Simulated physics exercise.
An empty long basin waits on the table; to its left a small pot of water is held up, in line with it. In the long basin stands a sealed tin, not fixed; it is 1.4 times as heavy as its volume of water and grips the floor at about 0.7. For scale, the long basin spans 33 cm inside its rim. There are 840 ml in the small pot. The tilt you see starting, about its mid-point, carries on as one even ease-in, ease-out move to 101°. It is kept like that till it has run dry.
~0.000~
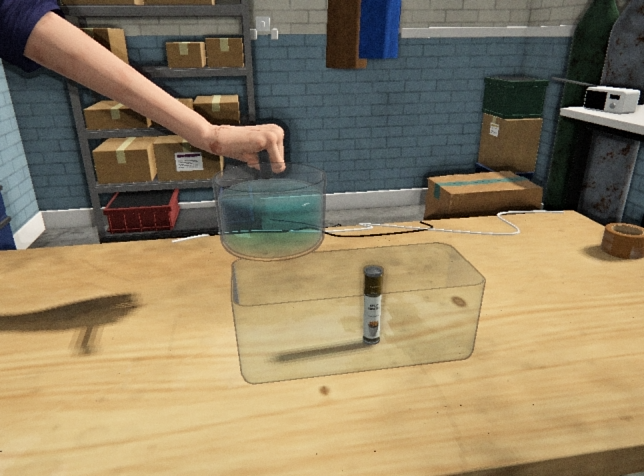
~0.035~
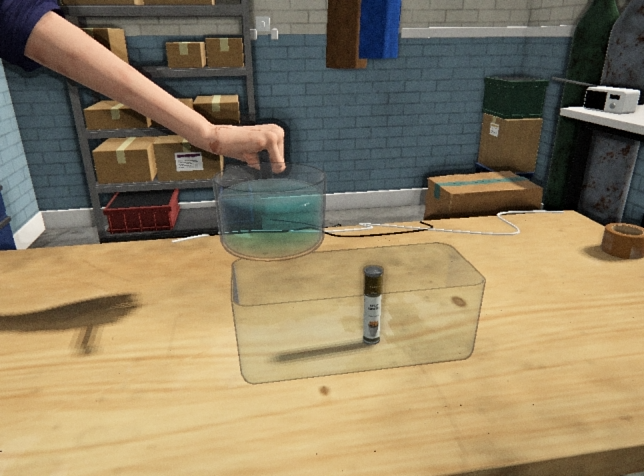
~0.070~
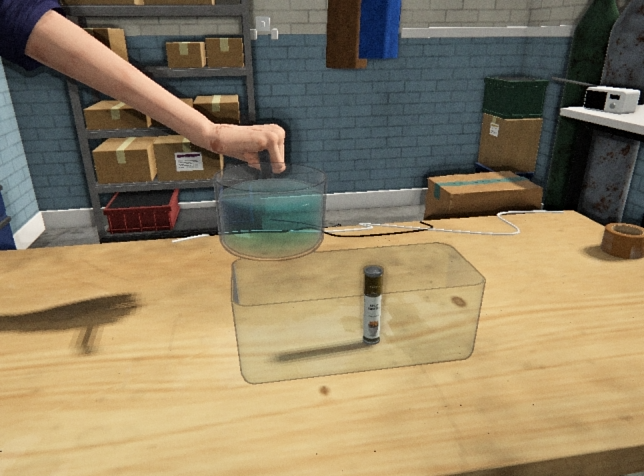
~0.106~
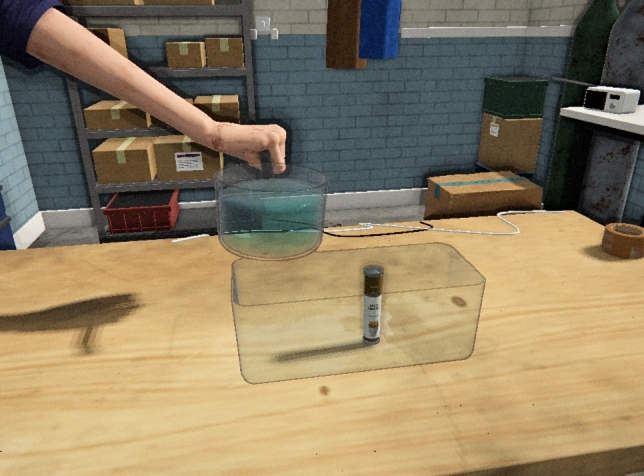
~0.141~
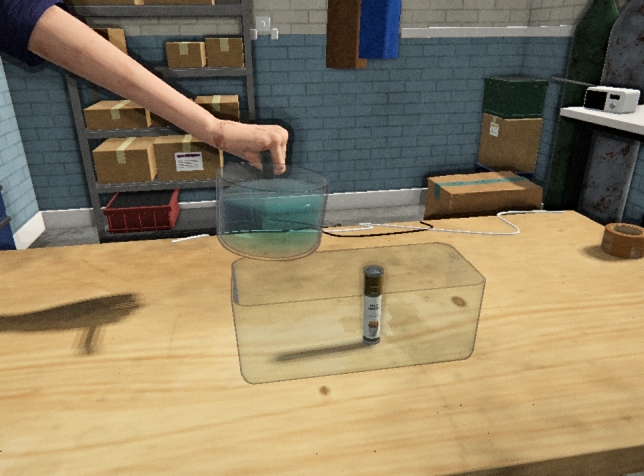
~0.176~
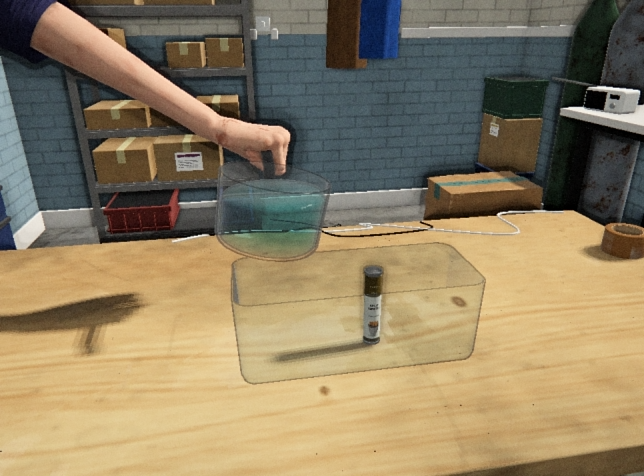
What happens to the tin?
The tin topples.
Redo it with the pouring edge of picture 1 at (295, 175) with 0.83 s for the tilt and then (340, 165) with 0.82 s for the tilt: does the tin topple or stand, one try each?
First it remains upright; then it topples.
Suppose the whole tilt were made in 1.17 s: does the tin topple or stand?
The tin falls.
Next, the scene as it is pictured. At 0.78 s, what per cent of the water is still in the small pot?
Some 18 per cent.
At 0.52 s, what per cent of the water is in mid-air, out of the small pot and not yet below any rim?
Some 24 per cent.
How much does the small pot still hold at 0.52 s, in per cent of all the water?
Some 70 per cent.
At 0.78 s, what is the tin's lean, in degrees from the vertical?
Near 10° from upright.
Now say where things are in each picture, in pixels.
The first picture shows tilt 0°; pouring edge (324, 175); surface from (218, 195) to (322, 189); the long basin's rim runs from (232, 282) to (467, 262); the tin's top is at (373, 274).
The second picture shows tilt 0°; pouring edge (325, 175); surface from (218, 195) to (322, 189).
The third picture shows tilt 2°; pouring edge (325, 176); surface from (218, 195) to (322, 189).
The fourth picture shows tilt 4°; pouring edge (326, 178); surface from (218, 195) to (323, 189).
The fifth picture shows tilt 7°; pouring edge (328, 181); surface from (220, 194) to (324, 190).
The sixth picture shows tilt 11°; pouring edge (329, 185); surface from (219, 195) to (325, 190).
After 0.52 s the tilt is 70° and 70 per cent is still to pour; the tin stands where it began.
After 0.78 s the tilt is 100° and 17 per cent is still to pour; the tin leans 10°.
After 1.04 s the tilt is 101° and 3 per cent is still to pour; the tin lies on its side.
After 1.33 s the tilt is 101° and 0 per cent is still to pour; the tin lies on its side.
In the end the tin lies on its side.
